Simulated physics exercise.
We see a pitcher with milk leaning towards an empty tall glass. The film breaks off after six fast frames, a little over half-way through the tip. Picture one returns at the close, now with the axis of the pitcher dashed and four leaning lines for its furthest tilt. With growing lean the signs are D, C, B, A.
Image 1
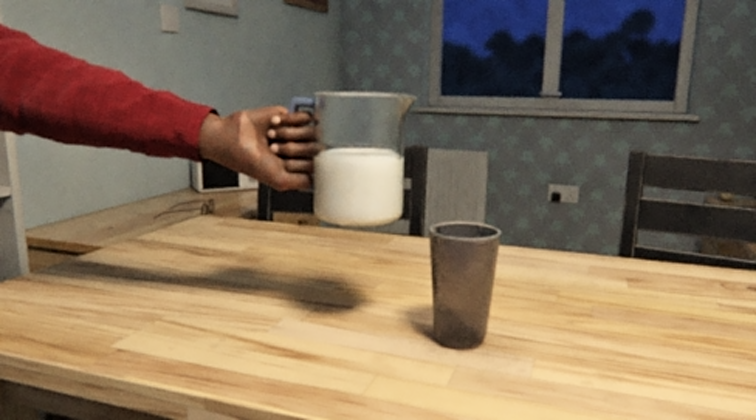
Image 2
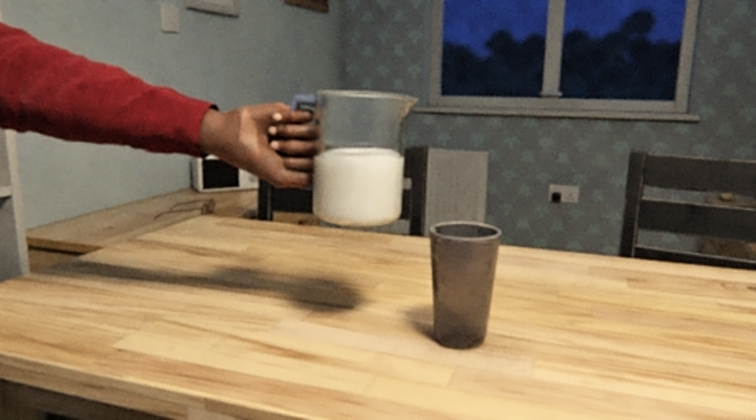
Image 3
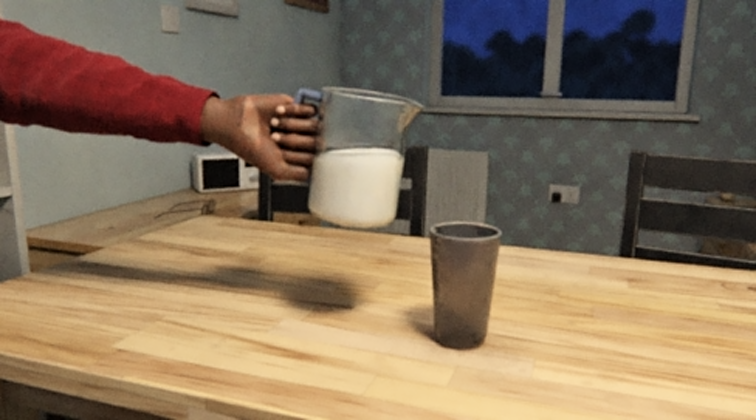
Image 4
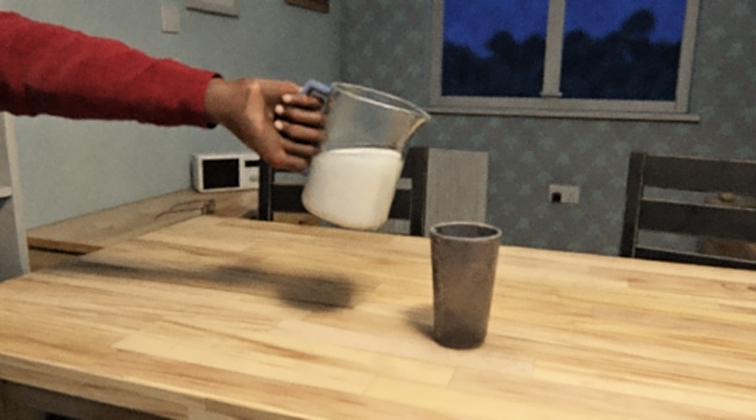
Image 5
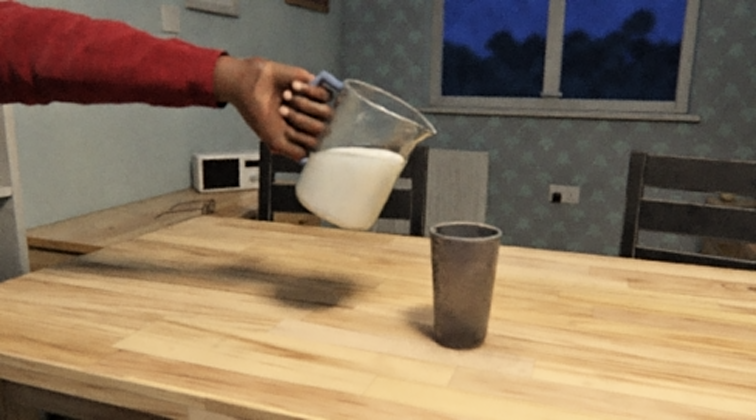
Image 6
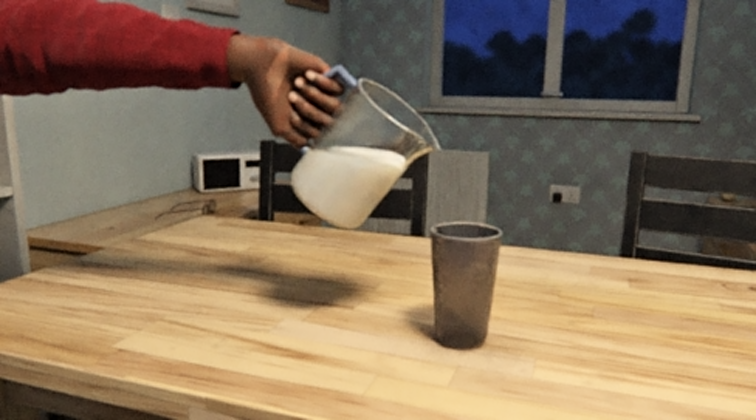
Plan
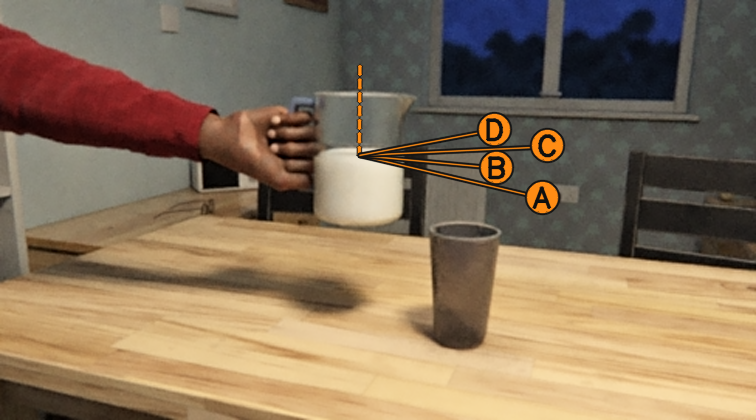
A hand in a red sleeve held a clear pitcher of milk above a wooden table, then steadily tilted it rightward near a tall dark glass, with no milk leaving the pitcher.
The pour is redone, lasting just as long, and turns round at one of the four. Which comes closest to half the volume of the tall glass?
Mark D.
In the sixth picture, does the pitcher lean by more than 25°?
Yes, it does.
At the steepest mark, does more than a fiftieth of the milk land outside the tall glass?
Yes, it does.
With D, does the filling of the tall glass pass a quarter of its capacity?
Yes, clearly.
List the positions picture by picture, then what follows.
Upright, lip at (414, 98); rim of the tall glass round (465, 230); nothing has left yet.
Upright, lip at (416, 100); nothing has left yet.
Tipped about 8°, lip at (421, 107); nothing has left yet.
Tipped about 16°, lip at (428, 117); nothing has left yet.
Tipped about 27°, lip at (434, 132); nothing has left yet.
Tipped about 38°, lip at (437, 148); nothing has left yet.
On the marked copy, A at (525, 194); B at (479, 166); C at (530, 147); D at (477, 133).
Choosing A, the tall glass ends with about 60 % of what it can hold; 35 % of the milk is spilt.
Choosing B, the tall glass ends with about 73 % of what it can hold; 14 % of the milk is spilt.
Choosing C, the tall glass ends with about 68 % of what it can hold; 3 % of the milk is spilt.
Choosing D, the tall glass ends with about 51 % of what it can hold.
